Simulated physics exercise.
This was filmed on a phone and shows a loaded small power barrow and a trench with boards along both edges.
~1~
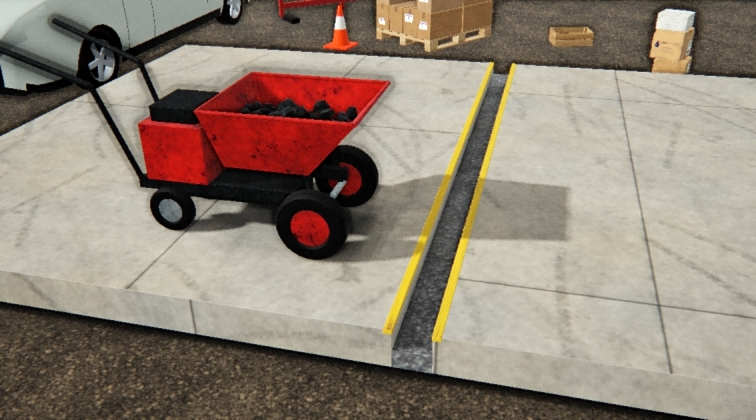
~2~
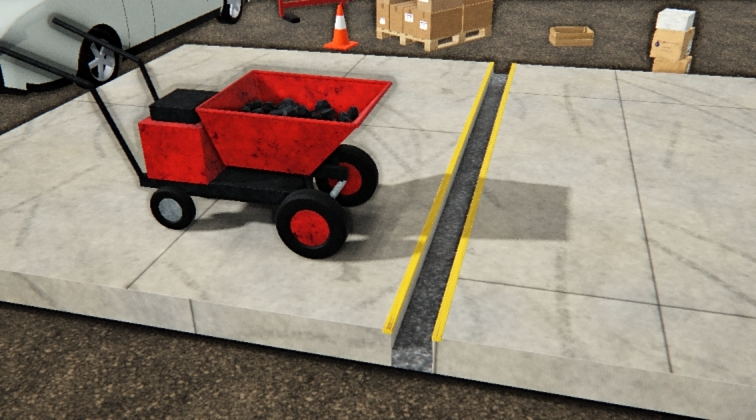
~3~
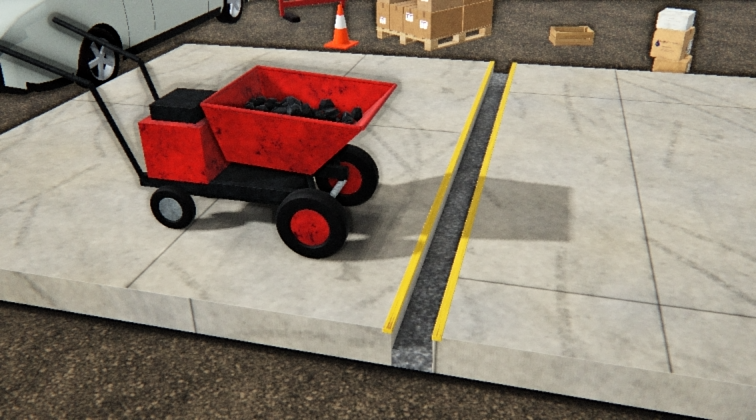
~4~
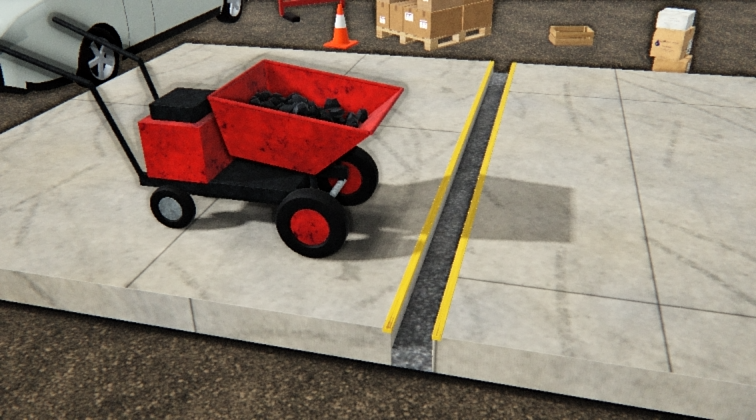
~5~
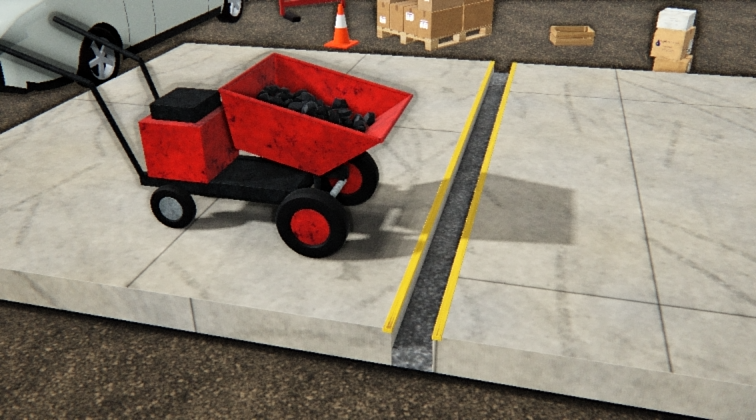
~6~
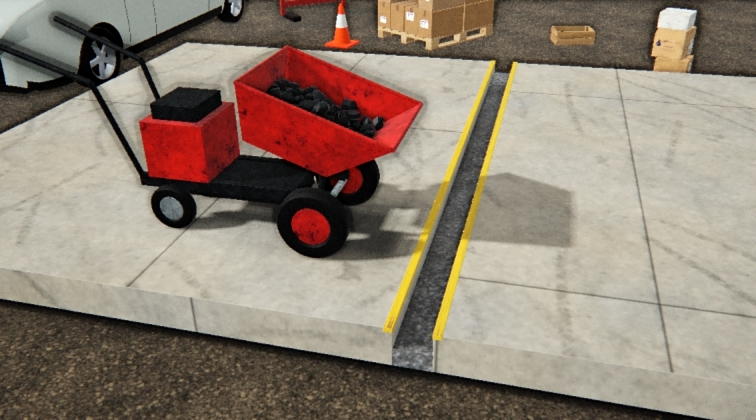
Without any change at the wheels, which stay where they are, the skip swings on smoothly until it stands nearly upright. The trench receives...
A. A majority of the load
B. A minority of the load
Option B: A minority of the load.
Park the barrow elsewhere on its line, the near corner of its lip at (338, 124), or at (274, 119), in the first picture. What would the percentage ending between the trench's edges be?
First spot: Roughly 40 percent; second spot: Roughly 20 percent.
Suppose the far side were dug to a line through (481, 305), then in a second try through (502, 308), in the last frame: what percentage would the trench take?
60 % and 80 %, give or take.
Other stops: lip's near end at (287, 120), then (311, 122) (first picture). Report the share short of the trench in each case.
Roughly 20 per cent, and 10 per cent.
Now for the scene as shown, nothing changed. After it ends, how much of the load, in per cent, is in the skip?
All told, it is near 45 percent.
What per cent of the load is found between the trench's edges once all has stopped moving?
That share is close to 25 %.
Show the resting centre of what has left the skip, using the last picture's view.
Somewhere close to (469, 240) in the last picture.
Just after the last frame, skip tipped steeply; every one in the skip.
A moment on, skip tipped right over; the larger part in the skip; about a tenth in or heaped over the trench; about a tenth beyond it.
Further on, skip tipped right over; roughly half in the skip; roughly a quarter in or heaped over the trench; roughly a third beyond it.
When it is over, skip tipped right over; roughly half in the skip; roughly a quarter in or heaped over the trench; roughly a third beyond it.
